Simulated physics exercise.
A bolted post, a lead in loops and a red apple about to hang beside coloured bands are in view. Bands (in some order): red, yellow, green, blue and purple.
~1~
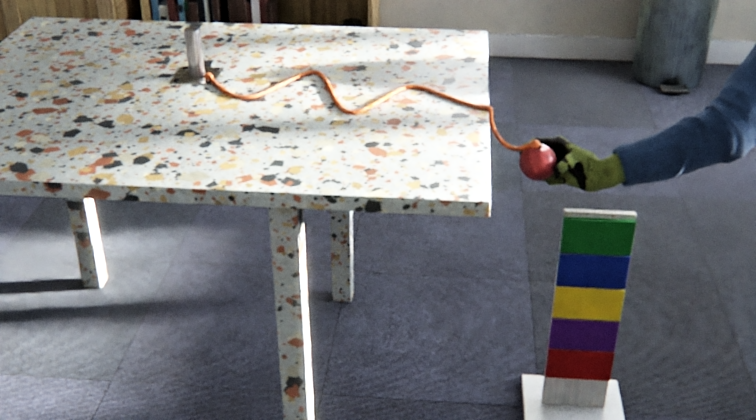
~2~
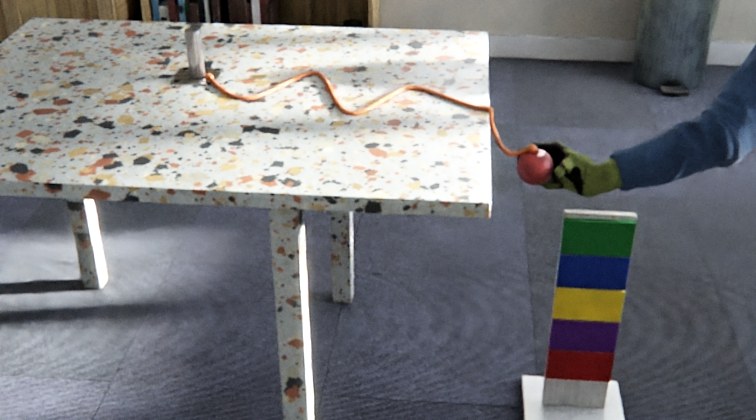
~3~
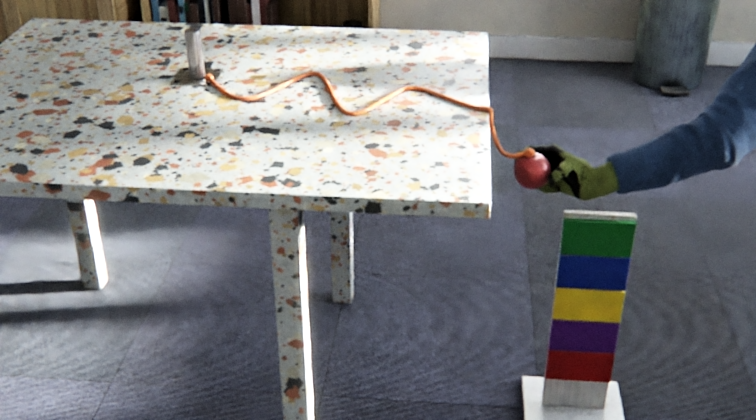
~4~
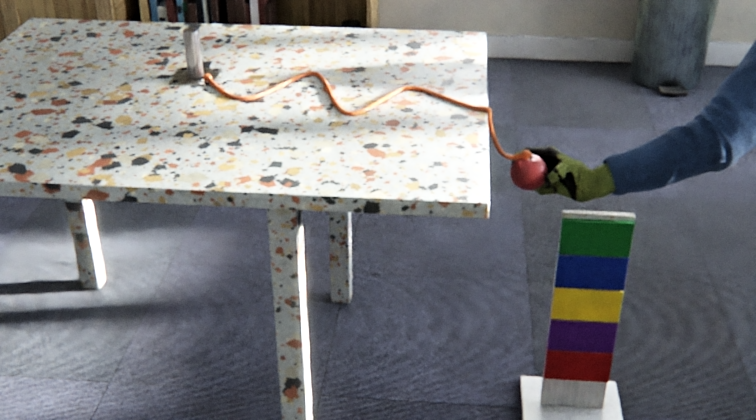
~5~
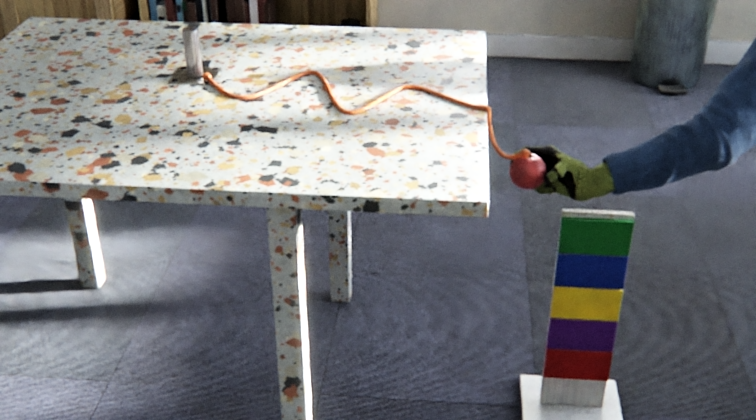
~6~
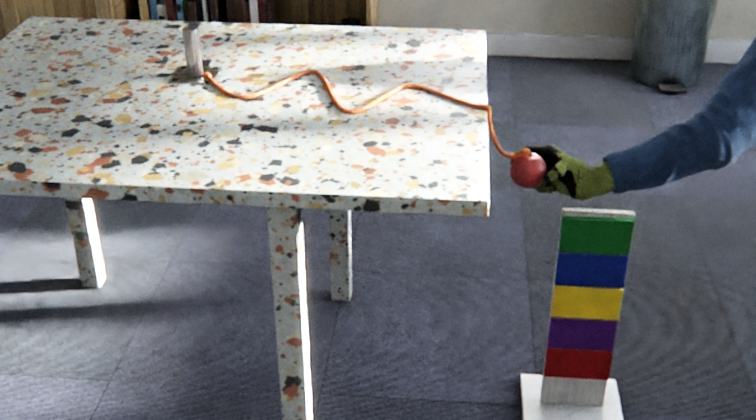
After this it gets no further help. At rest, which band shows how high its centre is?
The purple band shows it.
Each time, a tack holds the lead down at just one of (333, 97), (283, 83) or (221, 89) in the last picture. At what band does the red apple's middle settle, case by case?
Blue; yellow; purple.
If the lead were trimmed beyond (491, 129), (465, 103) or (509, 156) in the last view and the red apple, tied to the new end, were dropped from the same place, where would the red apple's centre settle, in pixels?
Well, that gives around (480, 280) the first time, (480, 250) the next and (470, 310) the last.
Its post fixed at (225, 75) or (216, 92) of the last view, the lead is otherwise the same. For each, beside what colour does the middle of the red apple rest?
For the first it would be red, for the second red.
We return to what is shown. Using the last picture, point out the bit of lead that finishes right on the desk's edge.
Go for the one at (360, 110).
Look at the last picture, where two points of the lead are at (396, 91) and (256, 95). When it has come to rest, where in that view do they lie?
(485, 156) and (287, 83), roughly.
Soon after, apple near (468, 316); level with purple.
Then, apple near (484, 321); level with purple.
At rest, apple near (468, 316); level with purple. Its middle rests at the purple band.
